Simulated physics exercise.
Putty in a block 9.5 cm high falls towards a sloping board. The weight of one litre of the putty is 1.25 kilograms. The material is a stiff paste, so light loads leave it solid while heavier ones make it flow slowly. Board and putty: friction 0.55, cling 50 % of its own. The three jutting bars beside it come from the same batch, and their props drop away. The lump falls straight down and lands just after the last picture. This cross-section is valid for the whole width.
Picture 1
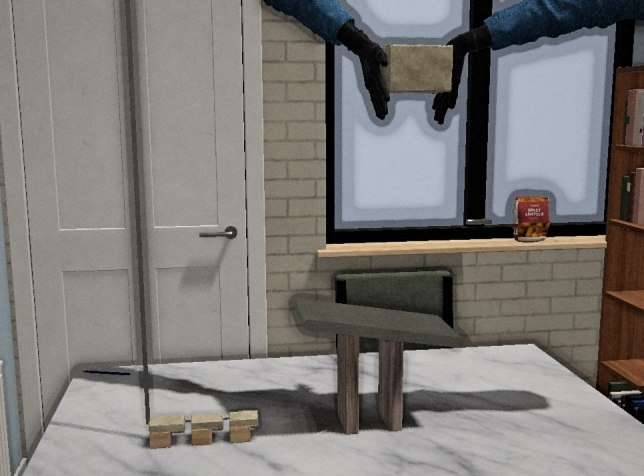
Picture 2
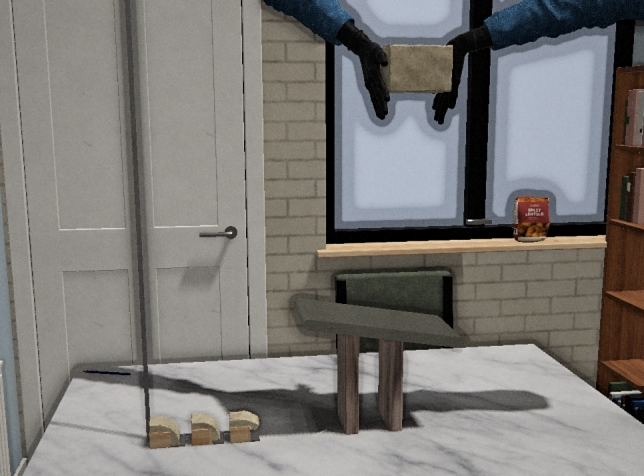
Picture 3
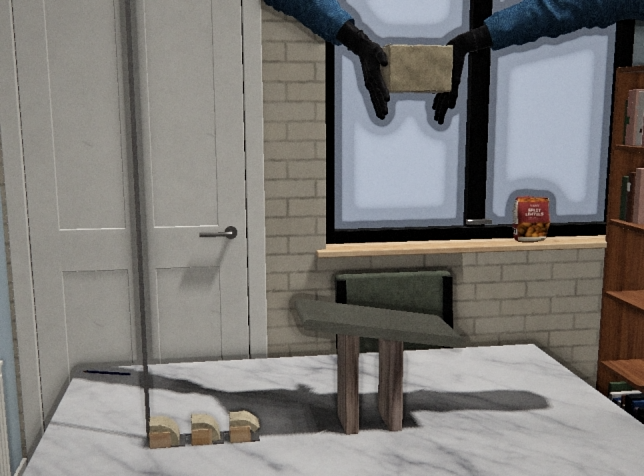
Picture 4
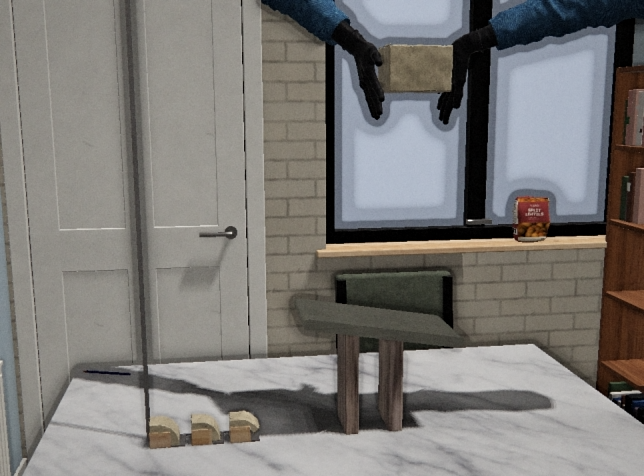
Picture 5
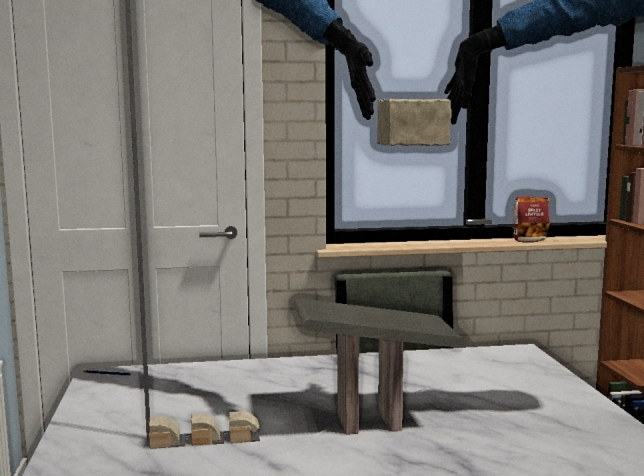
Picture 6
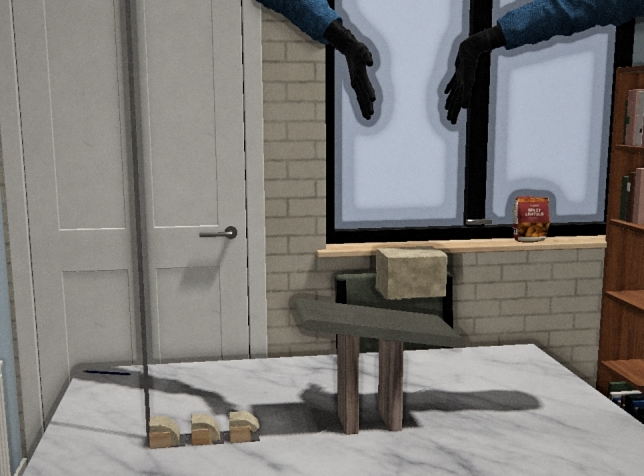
Two dark-gloved hands in blue sleeves hold a pale tan block before a frosted window, above a grey sloping board on two brown supports, seen from a fixed view facing a marble table. Three small tan bars sit at left near a white door, with a red packet on the sill. The bars' ends droop, then the hands part and the block drops straight down to just above the board.
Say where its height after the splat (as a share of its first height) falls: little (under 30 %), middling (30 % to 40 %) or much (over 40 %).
Go for the central choice: 30 to 40 in a hundred.
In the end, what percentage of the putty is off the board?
I'd estimate near 40 % off the board.
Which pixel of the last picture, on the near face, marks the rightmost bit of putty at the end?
Position: About (465, 336).
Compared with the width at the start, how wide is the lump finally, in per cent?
About 240 per cent.
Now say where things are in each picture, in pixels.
The first picture shows crest of the putty at (396, 45); drop of the bar ends 0, 0, 0 (left to right).
The second picture shows crest of the putty at (396, 45); drop of the bar ends 3.5 cm, 3.1 cm, 1.2 cm (left to right).
The third picture shows crest of the putty at (396, 45); drop of the bar ends 3.5 cm, 3.1 cm, 1.6 cm (left to right).
The fourth picture shows crest of the putty at (396, 45); drop of the bar ends 3.5 cm, 3.2 cm, 1.8 cm (left to right).
The fifth picture shows crest of the putty at (396, 100); drop of the bar ends 3.5 cm, 3.2 cm, 1.8 cm (left to right).
The sixth picture shows crest of the putty at (394, 257); drop of the bar ends 3.5 cm, 3.2 cm, 1.8 cm (left to right).
Last picture + 0.11 s, it stands 38 % of its first height and 12 % has gone off the board.
Last picture + 0.25 s, it stands 35 % of its first height and 31 % has gone off the board.
Last picture + 0.38 s, it stands 35 % of its first height and 41 % has gone off the board.
Last picture + 0.52 s, it stands 35 % of its first height and 41 % has gone off the board.
Last picture + 0.62 s, it stands 35 % of its first height and 41 % has gone off the board.
